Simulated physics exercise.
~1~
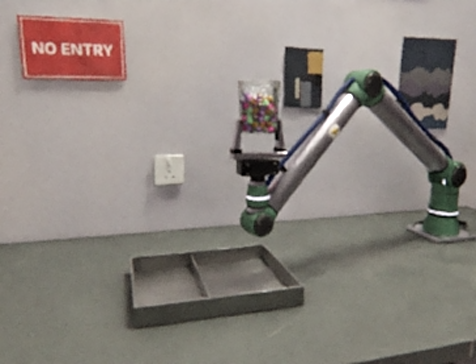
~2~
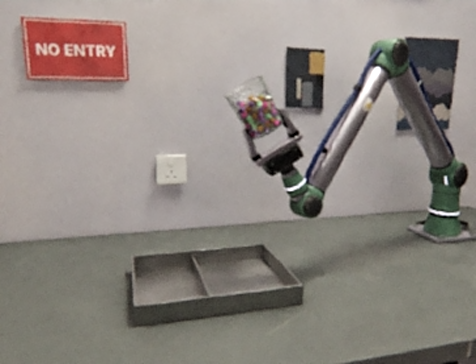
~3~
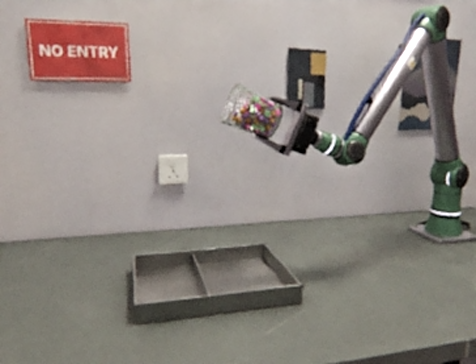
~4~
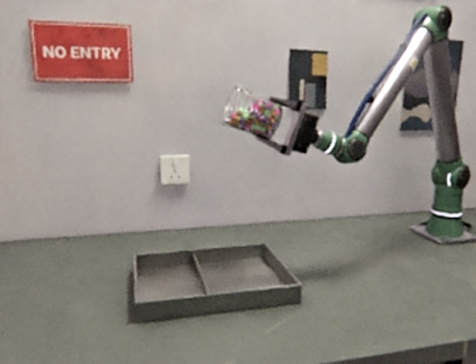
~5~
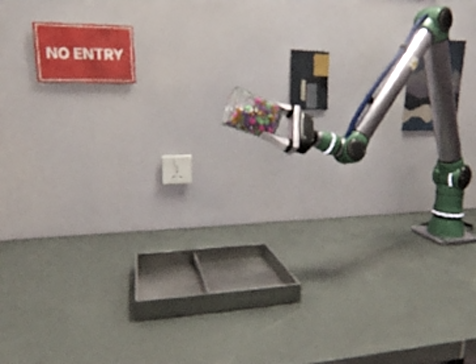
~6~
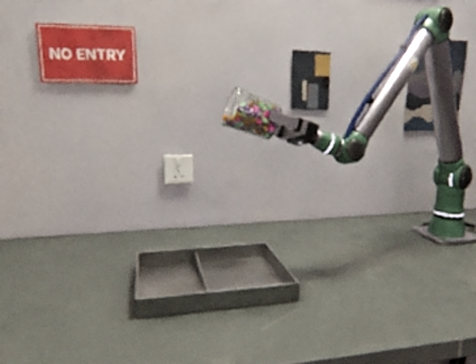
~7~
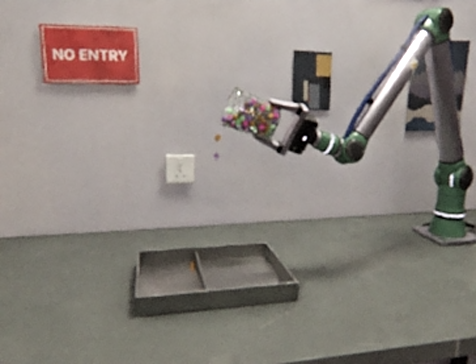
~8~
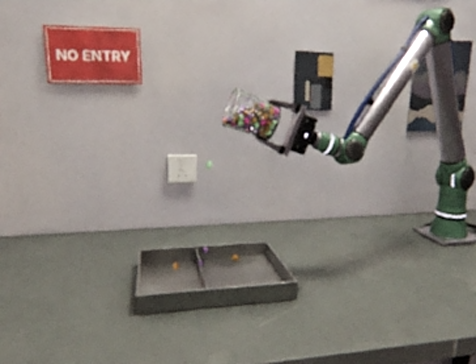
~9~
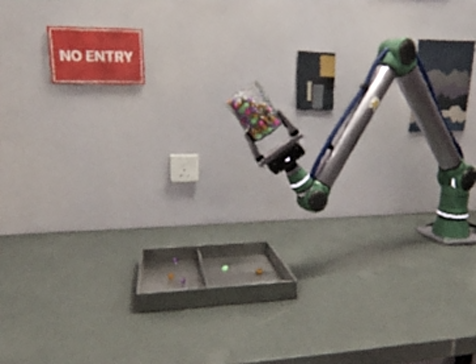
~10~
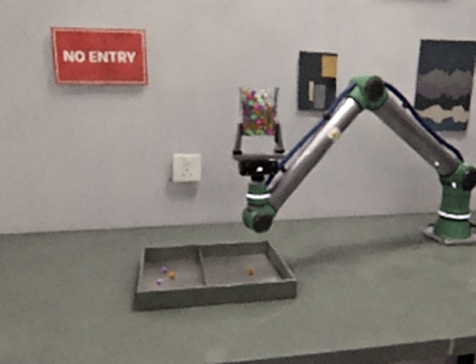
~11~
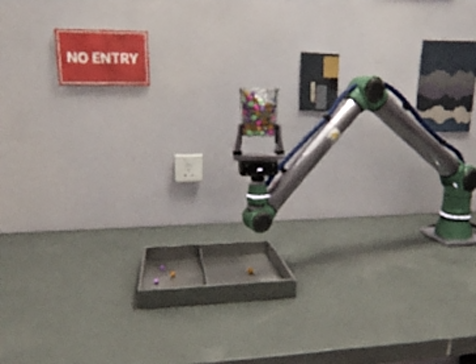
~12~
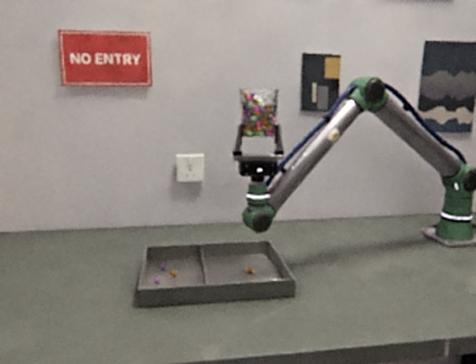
In a plain grey room with a red no-entry sign, a wall socket and dark wall hangings, a grey-green table is seen from the front and slightly above, the view drifting a little. A green and silver robot arm on the right holds up a clear tumbler of colourful sweets, with a divided grey tray below on the left. The arm lifts and tips the tumbler leftward until it lies nearly on its side. It turns there, and a few sweets drop into both parts of the tray. The arm then stands the tumbler upright again, still holding nearly all the sweets.
